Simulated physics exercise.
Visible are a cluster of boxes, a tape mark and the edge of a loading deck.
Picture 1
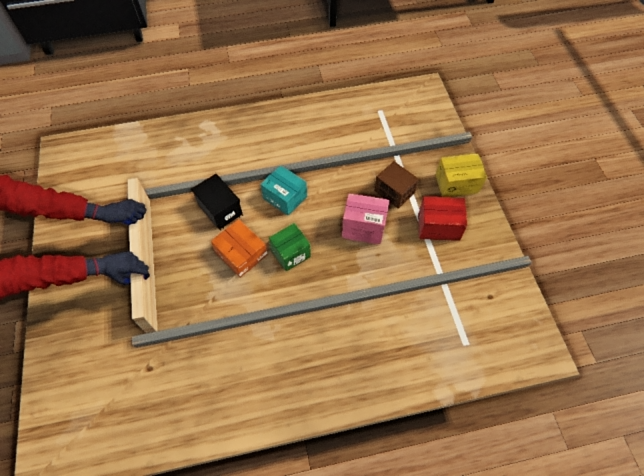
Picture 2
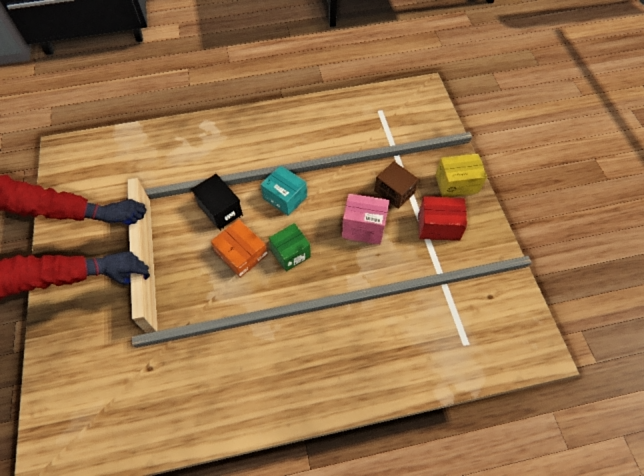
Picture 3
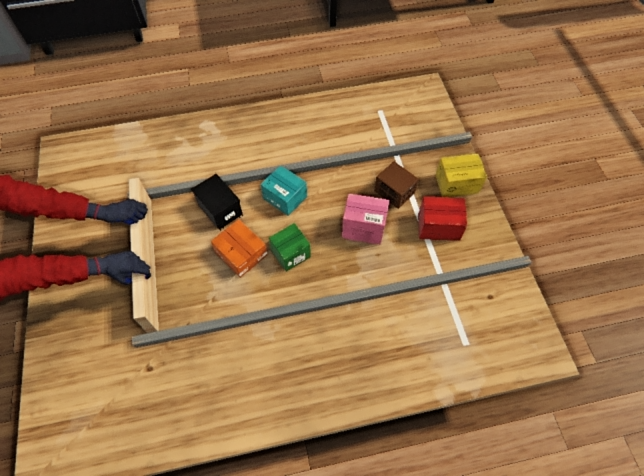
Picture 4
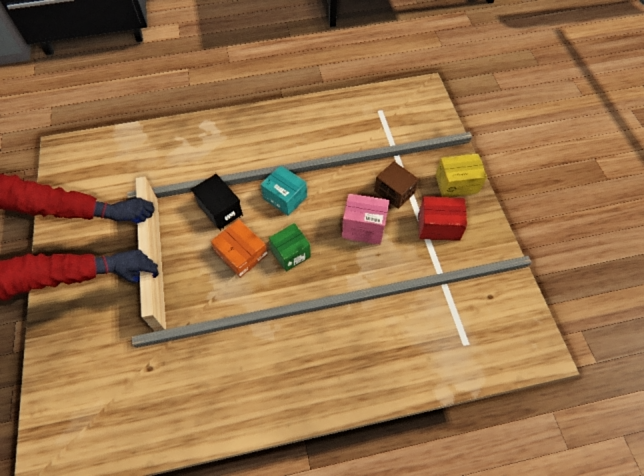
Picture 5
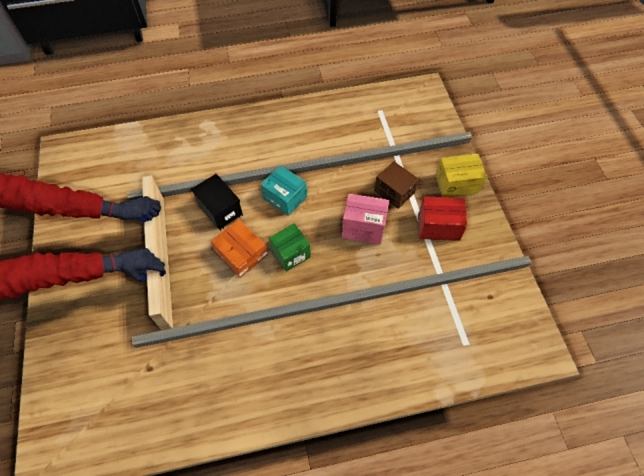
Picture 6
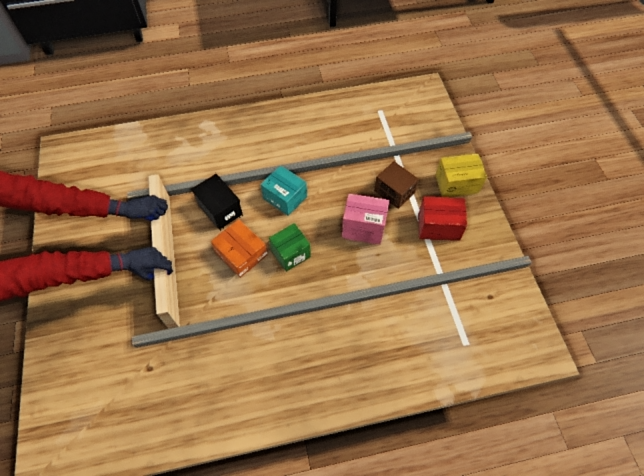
Gloved hands in red sleeves sliding a wooden plank slightly right between two rails, toward colourful boxes that stay still.
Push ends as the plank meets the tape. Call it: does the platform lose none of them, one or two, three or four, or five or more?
It loses one or two.
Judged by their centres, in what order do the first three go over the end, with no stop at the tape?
I'd say the yellow box leads, followed by the red box, then the brown crate.
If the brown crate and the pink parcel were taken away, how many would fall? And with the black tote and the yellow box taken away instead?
First 0, then 1.
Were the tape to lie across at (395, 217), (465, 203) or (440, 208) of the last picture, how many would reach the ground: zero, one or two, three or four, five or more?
In the order of the places given: Either one or two; five or more; 3 or 4.
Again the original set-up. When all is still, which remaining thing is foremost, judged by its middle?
Brown crate.
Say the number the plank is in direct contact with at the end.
2 are in contact with it.
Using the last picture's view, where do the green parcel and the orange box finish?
Final spots - green parcel (479, 226), orange box (442, 220).
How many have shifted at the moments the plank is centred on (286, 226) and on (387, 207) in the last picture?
I make it 5 at the first spot and 8 at the other.
Soon after, none off yet; yellow box at rest near (460, 176); red box at rest near (442, 219); brown crate at rest near (396, 185).
In the end, the number that fall off is one or two; gone, red box and yellow box.
